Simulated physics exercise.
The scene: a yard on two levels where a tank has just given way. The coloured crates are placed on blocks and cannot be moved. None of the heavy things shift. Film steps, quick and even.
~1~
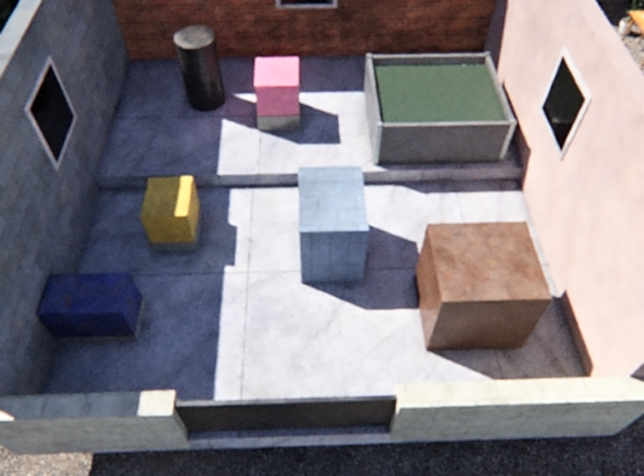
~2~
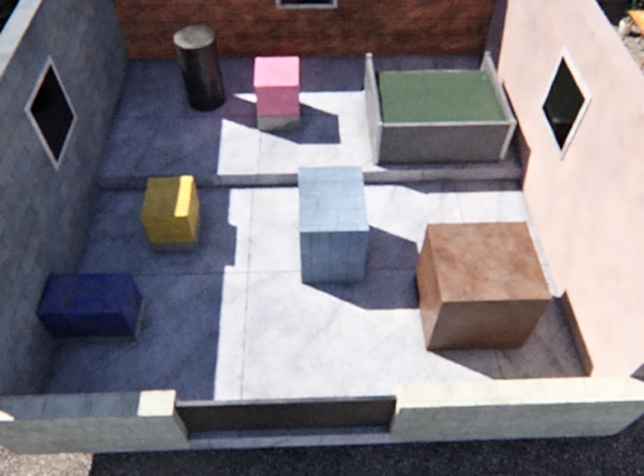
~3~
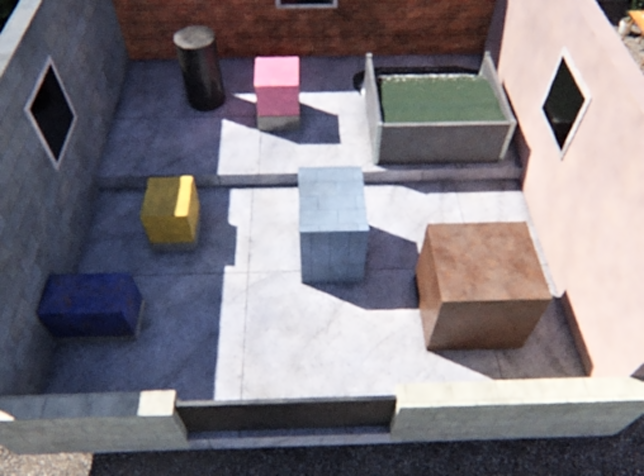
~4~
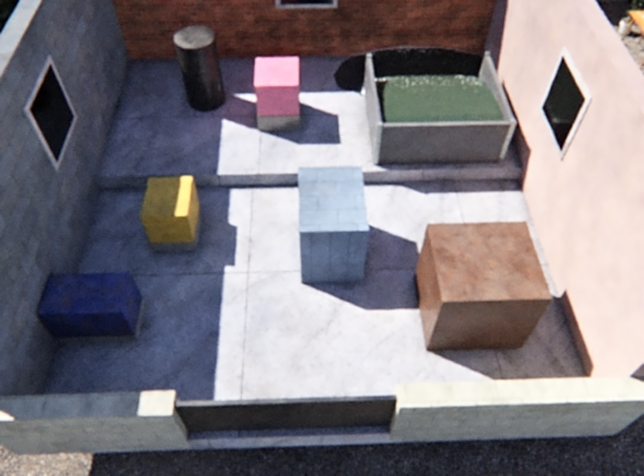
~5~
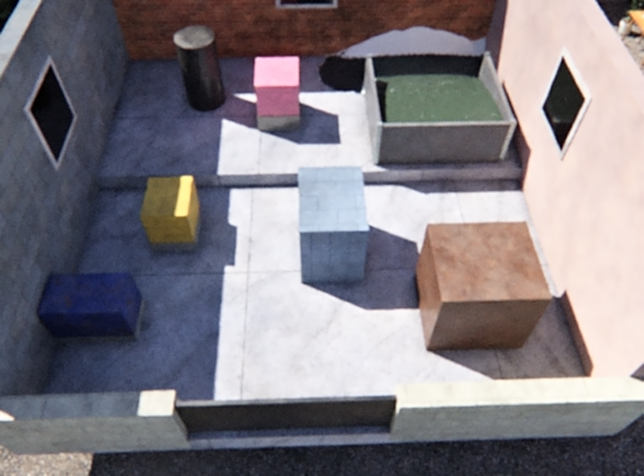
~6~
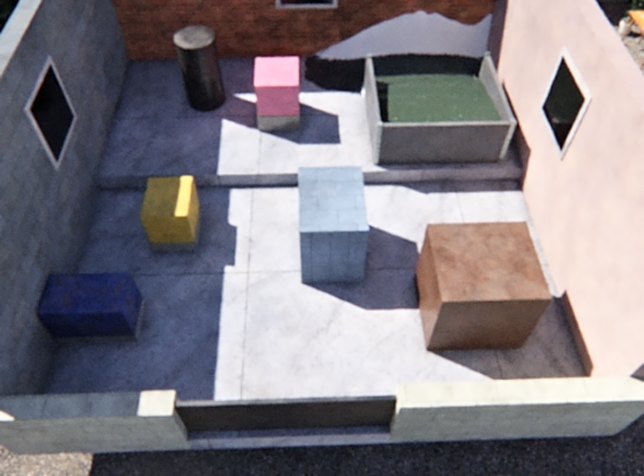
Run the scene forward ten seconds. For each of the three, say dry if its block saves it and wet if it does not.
The blue crate is not above the water, the pink crate stays above the water, the yellow crate stays above the water.
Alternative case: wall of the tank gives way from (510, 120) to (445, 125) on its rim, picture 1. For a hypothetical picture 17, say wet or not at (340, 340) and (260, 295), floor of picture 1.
Taking the two spots in turn: Swamped and parched.
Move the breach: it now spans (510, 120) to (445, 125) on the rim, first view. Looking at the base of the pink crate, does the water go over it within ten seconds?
As far as I can tell, the pink crate stays clear.
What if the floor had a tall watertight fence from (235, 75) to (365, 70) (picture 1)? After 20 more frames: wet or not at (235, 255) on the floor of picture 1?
My call: Spared.
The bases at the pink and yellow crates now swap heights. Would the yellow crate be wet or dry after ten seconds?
Yellow crate: Untouched.
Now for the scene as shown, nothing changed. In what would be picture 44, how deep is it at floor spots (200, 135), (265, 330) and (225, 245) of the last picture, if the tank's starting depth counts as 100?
In order: About 6, 4 and 2 in a hundred.
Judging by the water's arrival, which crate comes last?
Result - the blue crate.
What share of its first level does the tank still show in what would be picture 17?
Roughly 30 percent.
A moment on, water covers 15 % of the floor; the blue crate not reached, the pink crate not reached, the yellow crate not reached.
Next, water covers 25 % of the floor; the blue crate not reached, the pink crate water round its plinth, the yellow crate not reached.
Then, water covers 50 % of the floor; the blue crate not reached, the pink crate water round its plinth, the yellow crate water round its plinth.
Later, water covers 80 % of the floor; the blue crate water round its plinth, the pink crate water round its plinth, the yellow crate water round its plinth.
In the end, water covers 95 % of the floor; the blue crate was topped, the pink crate stayed above the water, the yellow crate stayed above the water.
